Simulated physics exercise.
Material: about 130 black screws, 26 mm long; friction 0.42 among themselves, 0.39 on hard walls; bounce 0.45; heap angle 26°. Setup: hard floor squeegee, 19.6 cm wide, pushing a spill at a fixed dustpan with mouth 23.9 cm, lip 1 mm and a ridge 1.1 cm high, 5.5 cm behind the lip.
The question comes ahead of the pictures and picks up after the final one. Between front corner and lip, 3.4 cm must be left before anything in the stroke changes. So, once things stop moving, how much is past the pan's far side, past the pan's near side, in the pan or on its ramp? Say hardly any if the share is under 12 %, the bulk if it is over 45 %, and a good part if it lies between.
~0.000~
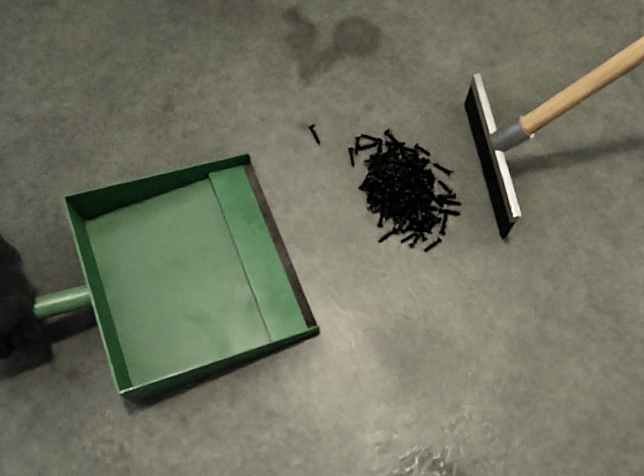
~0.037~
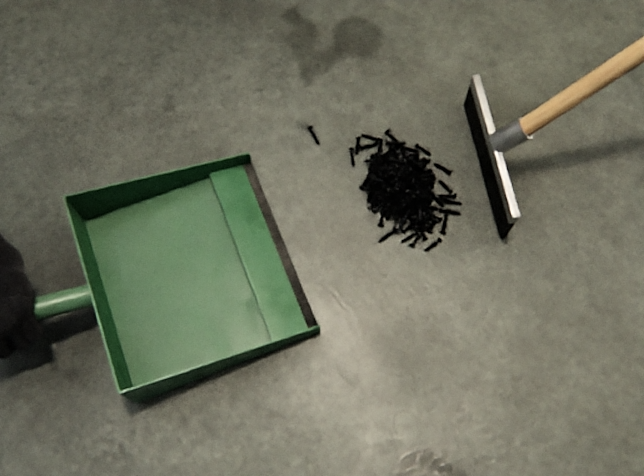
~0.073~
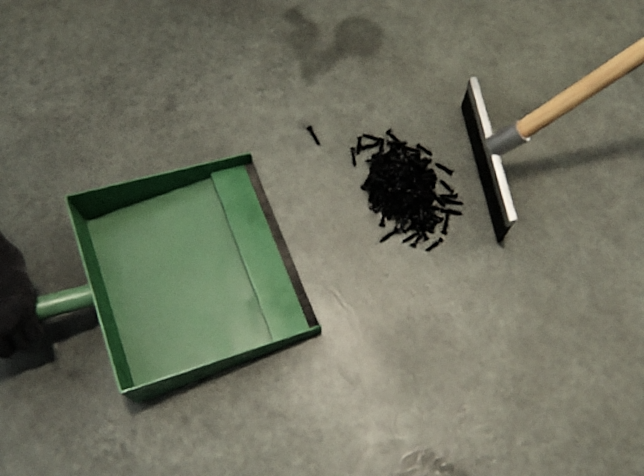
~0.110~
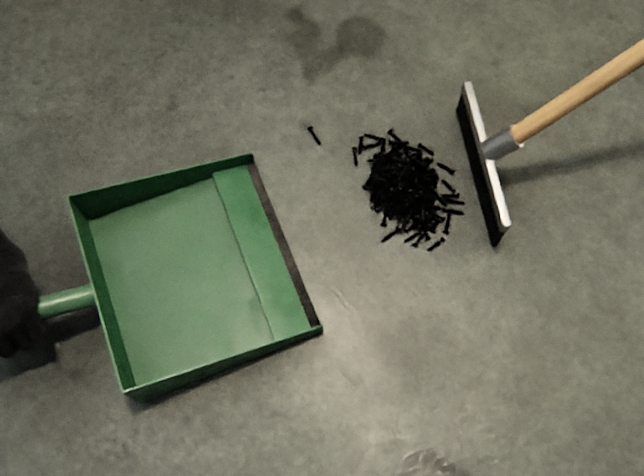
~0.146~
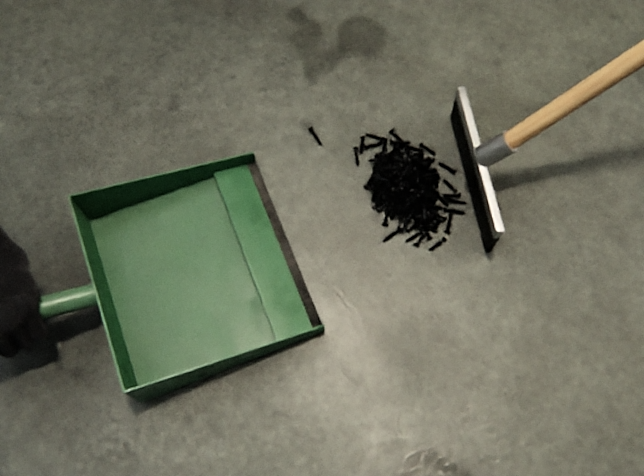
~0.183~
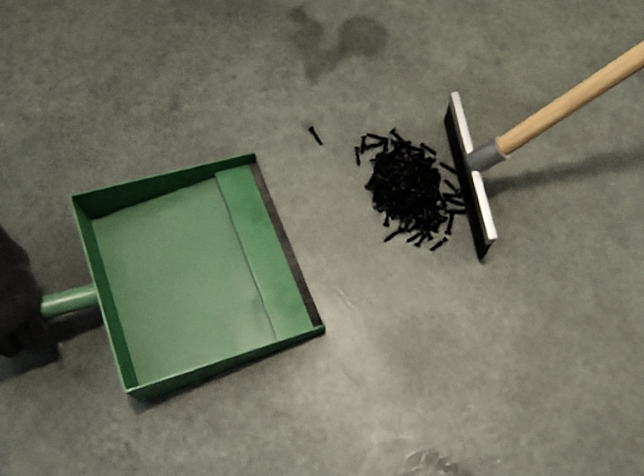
Far side - hardly any, near side - hardly any, pan - hardly any.
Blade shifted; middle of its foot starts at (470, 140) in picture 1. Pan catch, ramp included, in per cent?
Roughly 5 percent would end up there.
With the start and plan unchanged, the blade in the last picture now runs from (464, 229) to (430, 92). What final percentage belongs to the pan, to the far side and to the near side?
Final per cent - pan 15, far 10, near 0.
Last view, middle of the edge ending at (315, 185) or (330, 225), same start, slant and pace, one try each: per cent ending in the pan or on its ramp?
Close to 10 and 5 in a hundred, in that order.
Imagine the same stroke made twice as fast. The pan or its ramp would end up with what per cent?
It would come to roughly 15 percent.
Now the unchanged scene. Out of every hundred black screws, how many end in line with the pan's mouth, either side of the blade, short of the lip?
It comes to some 95 percent.
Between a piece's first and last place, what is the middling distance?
Roughly 14 cm.
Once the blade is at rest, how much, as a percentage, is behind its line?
Near 20 percent, give or take.
After 0.43 s, middle of the blade 14 cm from the lip; 0 % over the lip, far side 0 %, near side 0 %.
After 0.60 s, middle of the blade 9 cm from the lip; 0 % over the lip, far side 0 %, near side 0 %.
Then, at 0.89 s, middle of the blade 6 cm from the lip; 0 % over the lip, far side 0 %, near side 0 %.
At rest (1.5 s), far side 0 %, near side 0 %, pan 0 %, in front of the lip or behind the blade 95 %.
